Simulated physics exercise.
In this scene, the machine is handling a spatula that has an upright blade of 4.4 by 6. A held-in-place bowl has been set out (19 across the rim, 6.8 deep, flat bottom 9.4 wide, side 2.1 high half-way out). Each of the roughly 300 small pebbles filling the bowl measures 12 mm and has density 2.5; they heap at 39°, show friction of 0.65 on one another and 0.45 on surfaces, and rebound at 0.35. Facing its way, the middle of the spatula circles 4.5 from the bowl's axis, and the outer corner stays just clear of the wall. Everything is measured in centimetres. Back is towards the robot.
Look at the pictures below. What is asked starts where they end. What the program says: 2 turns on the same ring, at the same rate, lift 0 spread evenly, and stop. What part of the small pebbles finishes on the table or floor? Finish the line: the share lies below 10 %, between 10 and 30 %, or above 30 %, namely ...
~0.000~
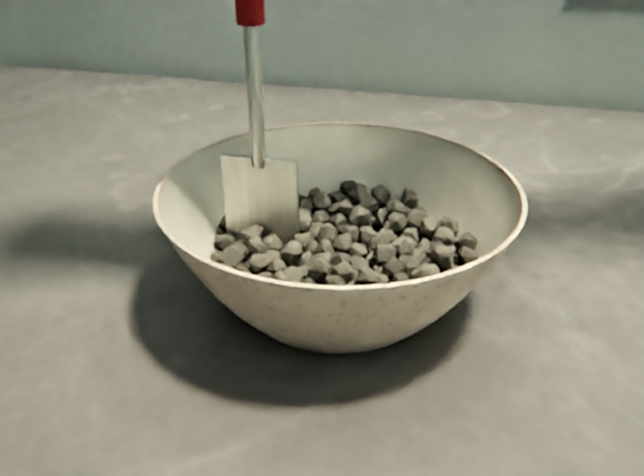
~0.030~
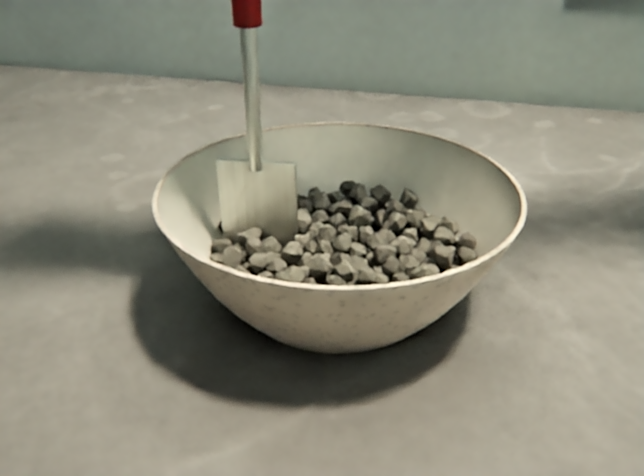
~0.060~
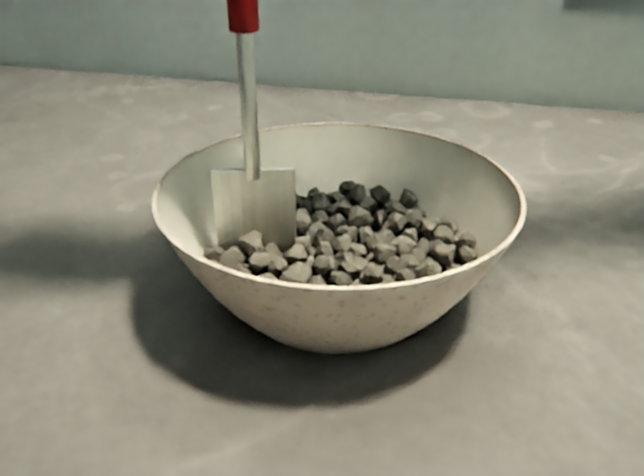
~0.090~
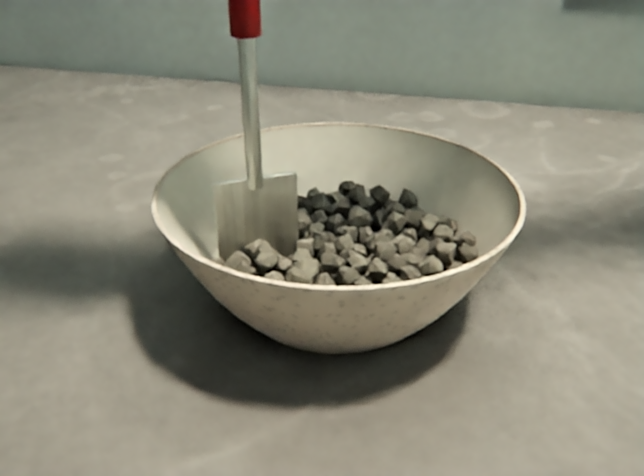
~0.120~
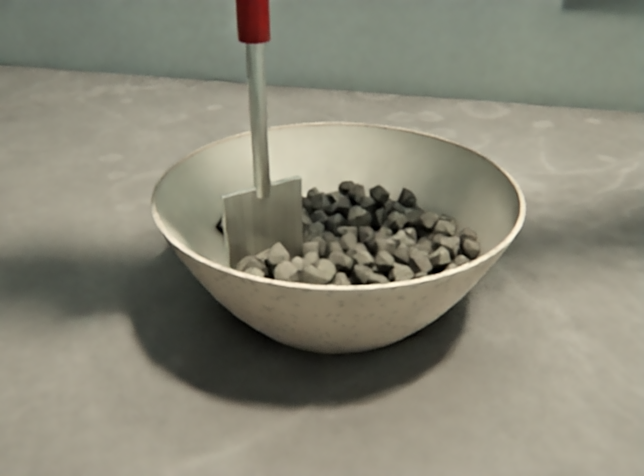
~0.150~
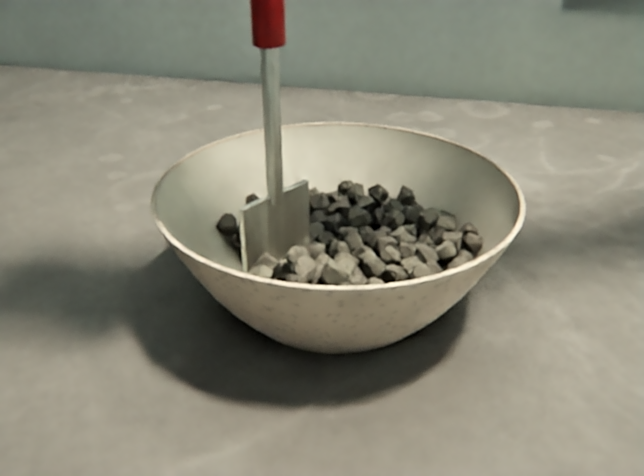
... between 10 and 30 %.
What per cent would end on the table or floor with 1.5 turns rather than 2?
Estimate: Near 15 %.
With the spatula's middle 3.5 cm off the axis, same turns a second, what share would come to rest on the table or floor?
In that case some 10 %.
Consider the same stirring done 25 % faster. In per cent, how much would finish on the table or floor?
My guess is about 25 per cent.
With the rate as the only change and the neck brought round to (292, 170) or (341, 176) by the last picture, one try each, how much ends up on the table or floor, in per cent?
Some 25 and 45 %.
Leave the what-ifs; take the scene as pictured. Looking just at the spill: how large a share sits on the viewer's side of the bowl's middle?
About 20 per cent.
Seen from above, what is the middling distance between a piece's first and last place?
Something like 7 centimetres, give or take.
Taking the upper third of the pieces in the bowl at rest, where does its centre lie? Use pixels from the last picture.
(237, 260).
After 0.71 s, 321° round, highest piece 8 above the table; 277 in the bowl, 18 on the table or floor, 2 in flight or on the tool.
After 1.26 s, 221° round, highest piece 9 above the table; 249 in the bowl, 40 on the table or floor, 8 in flight or on the tool.
After 1.74 s, 0° round, highest piece 7 above the table; 232 in the bowl, 65 on the table or floor.
After 2.44 s, 0° round, highest piece 7 above the table; 232 in the bowl, 65 on the table or floor.
At rest, 232 in the bowl, 65 on the table or floor. That is 22 % on the table or floor.
